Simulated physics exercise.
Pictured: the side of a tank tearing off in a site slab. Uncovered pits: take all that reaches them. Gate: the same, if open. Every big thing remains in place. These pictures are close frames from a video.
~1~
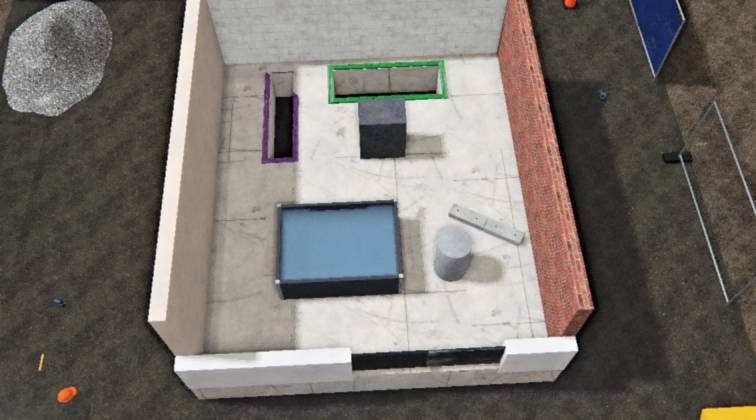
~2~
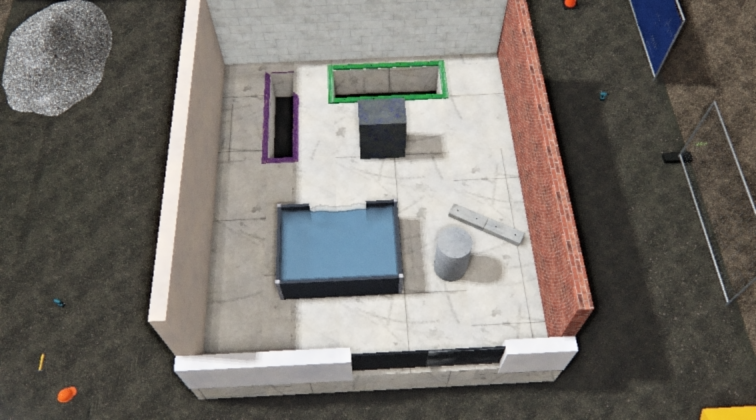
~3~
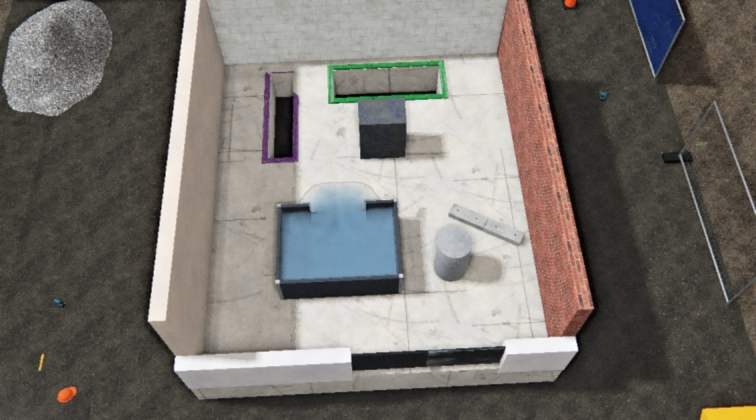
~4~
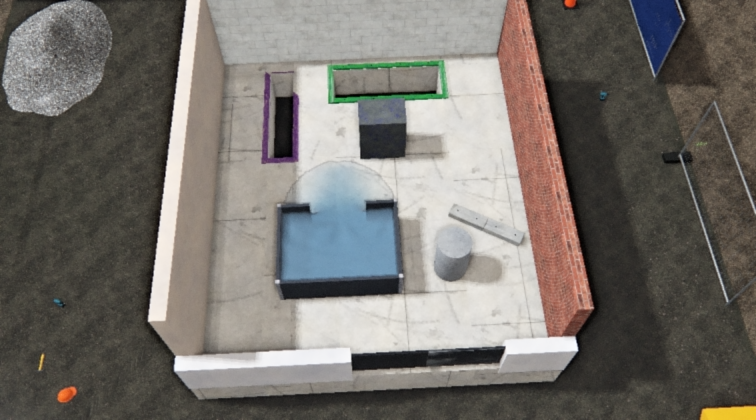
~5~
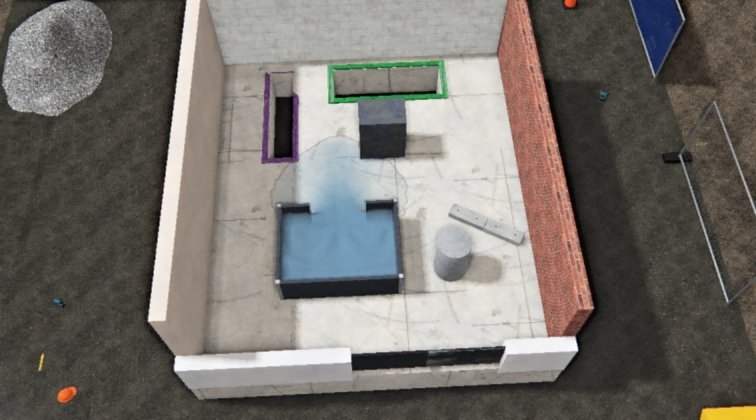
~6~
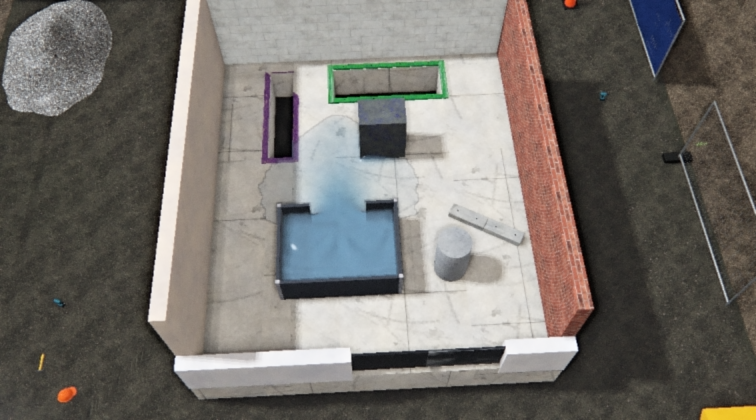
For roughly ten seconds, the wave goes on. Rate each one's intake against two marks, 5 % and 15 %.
Ratings: Gate - below the 5 % mark; purple pit - above the 15 % mark; green pit - between the two marks.
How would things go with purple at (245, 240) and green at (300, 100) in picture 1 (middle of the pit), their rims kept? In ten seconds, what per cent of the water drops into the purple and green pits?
The purple pit receives 6 per cent and the green pit 40 per cent.
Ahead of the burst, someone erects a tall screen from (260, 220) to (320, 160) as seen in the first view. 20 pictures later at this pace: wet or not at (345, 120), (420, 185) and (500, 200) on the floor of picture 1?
Point by point: First swamped, next swamped, last swamped.
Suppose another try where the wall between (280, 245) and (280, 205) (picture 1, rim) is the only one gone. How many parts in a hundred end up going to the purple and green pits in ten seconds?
Shares: Purple at 30 percent, green at 0 percent.
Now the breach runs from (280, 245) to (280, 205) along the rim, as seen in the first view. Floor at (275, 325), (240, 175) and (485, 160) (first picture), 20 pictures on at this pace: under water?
Soaked, then soaked, then unsoaked.
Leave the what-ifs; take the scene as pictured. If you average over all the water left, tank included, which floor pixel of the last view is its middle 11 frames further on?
My reading is close to (342, 216).
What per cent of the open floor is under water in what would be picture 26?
My estimate is near 40 per cent.
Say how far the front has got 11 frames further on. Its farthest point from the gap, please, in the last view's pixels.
Roughly at (242, 68).
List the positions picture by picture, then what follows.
In the first picture, still water in the water tank at (339, 242).
In the second picture, the front is at a hidden place, out from the gap on the water tank's far side.
In the third picture, the front is at (367, 190), out from the gap on the water tank's far side.
In the fourth picture, water pours out on the water tank's far side and has run to (327, 166).
In the fifth picture, water pours out on the water tank's far side and has run to (347, 140).
In the sixth picture, the front is at (343, 119), out from the gap on the water tank's far side.
A moment on, water covers 20 % of the floor; the gate 0 %, the purple pit 3 %, the green pit 2 %.
Next, water covers 35 % of the floor; the gate 0 %, the purple pit 8 %, the green pit 6 %.
Then, water covers 40 % of the floor; the gate 0 %, the purple pit 15 %, the green pit 10 %.
Later, water covers 50 % of the floor; the gate 0 %, the purple pit 27 %, the green pit 12 %.
In the end, water covers 65 % of the floor; the gate 0 %, the purple pit 37 %, the green pit 13 %.
